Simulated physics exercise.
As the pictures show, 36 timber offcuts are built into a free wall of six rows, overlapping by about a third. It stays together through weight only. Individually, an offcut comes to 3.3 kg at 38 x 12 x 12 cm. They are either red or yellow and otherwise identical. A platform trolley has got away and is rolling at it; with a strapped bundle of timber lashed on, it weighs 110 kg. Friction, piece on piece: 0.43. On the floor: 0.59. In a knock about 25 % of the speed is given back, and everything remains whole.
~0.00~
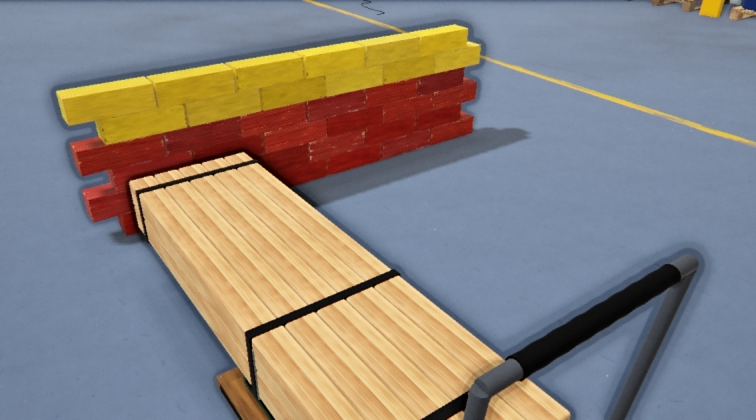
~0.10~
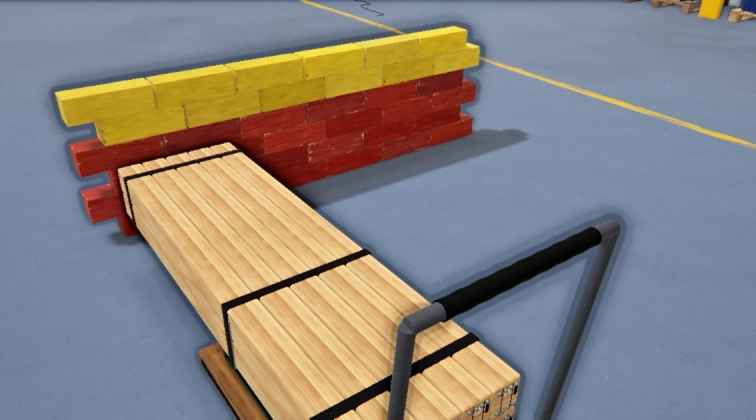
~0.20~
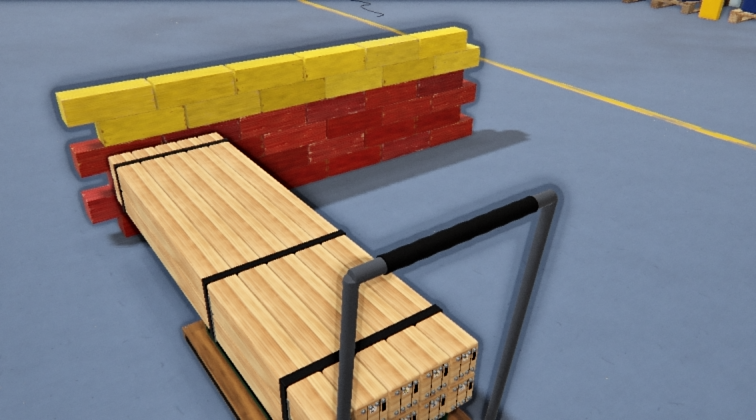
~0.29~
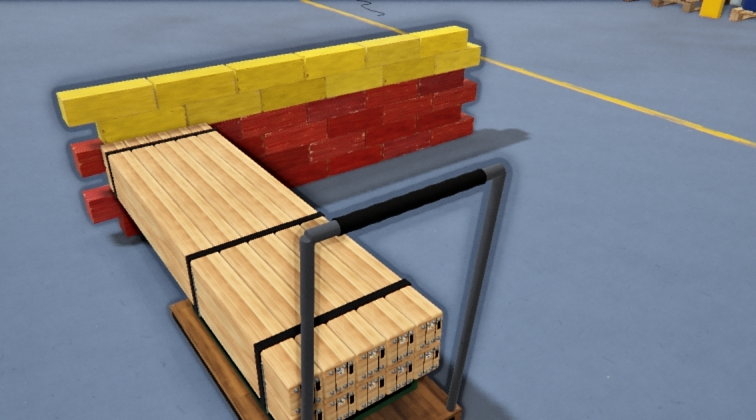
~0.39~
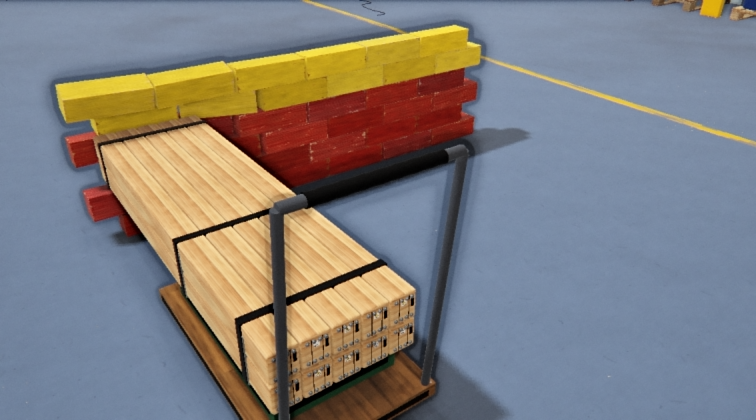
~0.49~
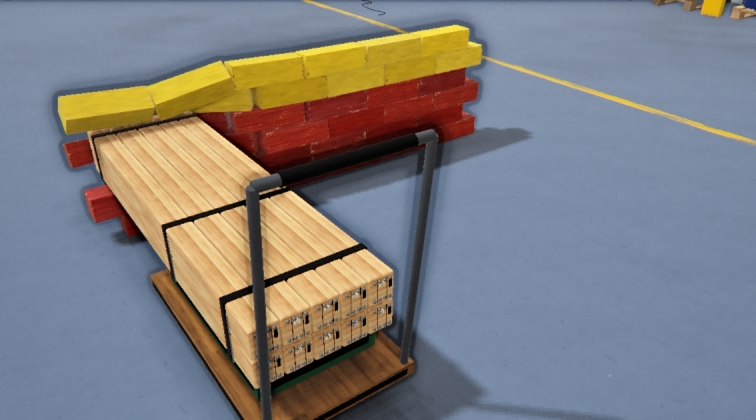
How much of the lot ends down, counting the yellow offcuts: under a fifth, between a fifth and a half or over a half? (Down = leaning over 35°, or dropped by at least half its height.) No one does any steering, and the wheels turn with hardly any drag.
The part that goes down will exceed a half.
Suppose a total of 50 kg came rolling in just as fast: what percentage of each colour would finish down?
Red 30, yellow 60 per cent.
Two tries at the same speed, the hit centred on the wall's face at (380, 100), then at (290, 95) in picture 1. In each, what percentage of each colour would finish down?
You'd get red at 20 followed by 20, and yellow at 70 followed by 60 percent.
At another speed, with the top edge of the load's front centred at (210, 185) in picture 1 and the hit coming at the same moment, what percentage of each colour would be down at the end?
Down at the end: Red 30 per cent, yellow 60 per cent.
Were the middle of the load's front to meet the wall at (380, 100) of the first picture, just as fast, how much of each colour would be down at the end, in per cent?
Result - red: 20 %; yellow: 70 %.
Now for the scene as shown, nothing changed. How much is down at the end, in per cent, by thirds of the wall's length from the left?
From the left: 80, then 30, then 0 percent.
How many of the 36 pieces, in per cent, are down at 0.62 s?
15 percent by then.
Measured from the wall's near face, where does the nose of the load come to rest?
Some 155 cm beyond.
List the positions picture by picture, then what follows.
In the first picture (we follow the side turned to the camera), load (135, 201) 48 cm short of the wall; top yellow offcut (394, 52); top red offcut (123, 155); no piece has moved.
Load (124, 188) 33 cm short of the wall; top yellow offcut (393, 54), in the second picture.
Load (114, 175) 18 cm short of the wall; top yellow offcut (393, 54), in the third picture.
Load (106, 163) 29 mm short of the wall; top yellow offcut (394, 53), in the fourth picture.
Load (98, 154) 10 cm into the wall's line; top yellow offcut (394, 53); steepest lean 18°, the offcut at (111, 105); 9 stirred so far, in the fifth picture.
Load (92, 146) 21 cm into the wall's line; top yellow offcut (395, 53); steepest lean 40°, the offcut at (112, 121); 1 of the 12 yellow offcuts down, 11 disturbed in all, in the sixth picture.
Around 0.62 s, load 35 cm past the wall's line, still rolling; 3 of the 12 yellow offcuts down (6 of 36 in all colours); top yellow offcut unmoved; top red offcut tipped 64°, 30 cm lower.
Around 0.88 s, load 62 cm past the wall's line, still rolling; 6 of the 12 yellow offcuts down (12 of 36 in all colours); top yellow offcut unmoved; top red offcut on its side.
Around 1.22 s, load 95 cm past the wall's line, still rolling; 7 of the 12 yellow offcuts down (13 of 36 in all colours); top yellow offcut unmoved; top red offcut on its side.
Around 1.88 s, load 1.38 m past the wall's line, still rolling; 7 of the 12 yellow offcuts down (14 of 36 in all colours); top yellow offcut unmoved; top red offcut on its side.
Finally (4.4 s), load 1.55 m past the wall's line, stopped; 7 of the 12 yellow offcuts down (14 of 36 in all colours); top yellow offcut unmoved; top red offcut on its side. That is 58 per cent. Seen by the last camera, middles, top yellow offcut near (388, 50), top red offcut near (93, 165).
